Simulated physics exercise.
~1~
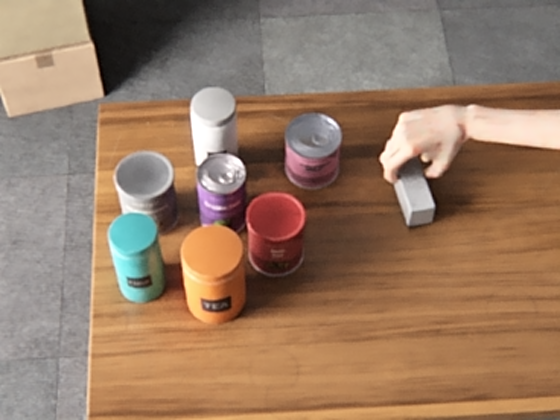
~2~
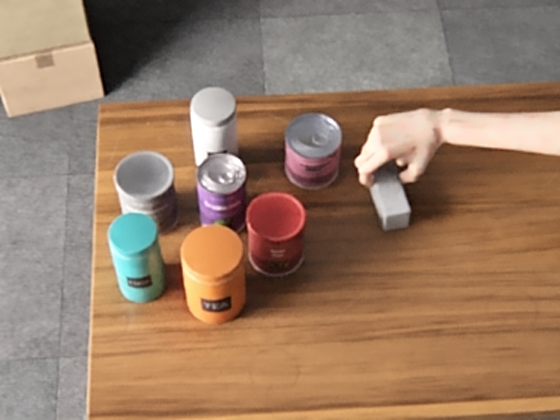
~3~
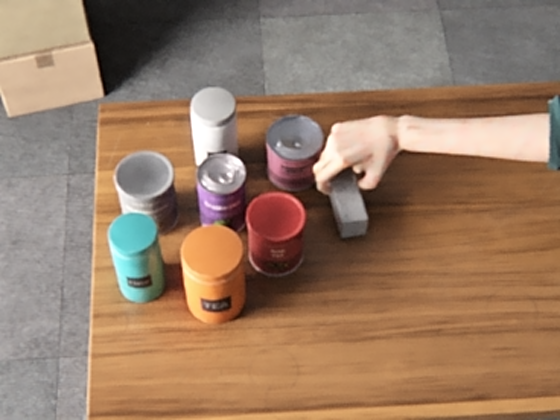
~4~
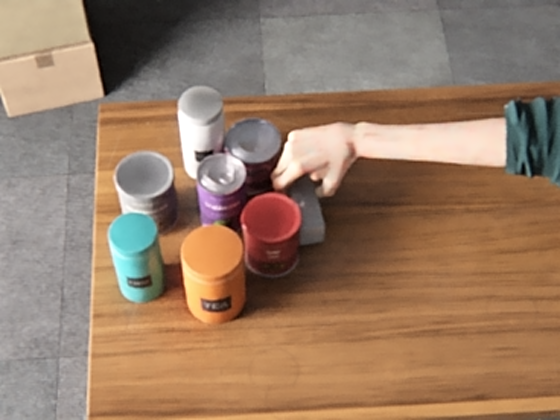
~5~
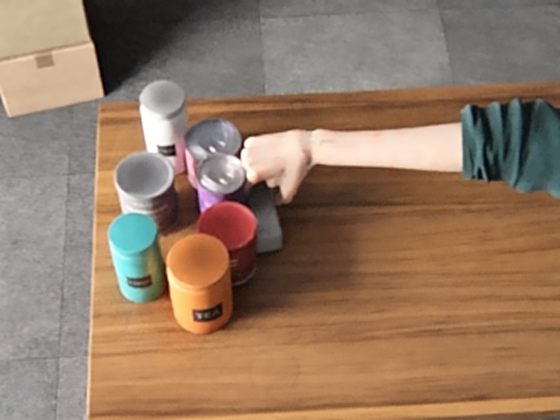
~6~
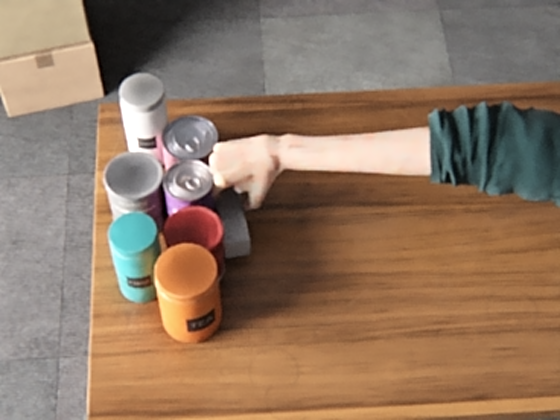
A hand slides a grey block leftward across a wooden table toward a cluster of seven containers near its left end, seen from above at an angle. White, turquoise and orange jars stand among grey, purple, pink and red tins, with a cardboard box on the grey floor beyond. The block first meets the pink tin and pushes it left, and the white jar shifts with it. The red tin and orange jar are then carried along, followed by the purple tin. Finally the containers stand upright, packed together near the table's left edge, the pink tin clearly moved, the turquoise jar still in place, and the hand still at the block.
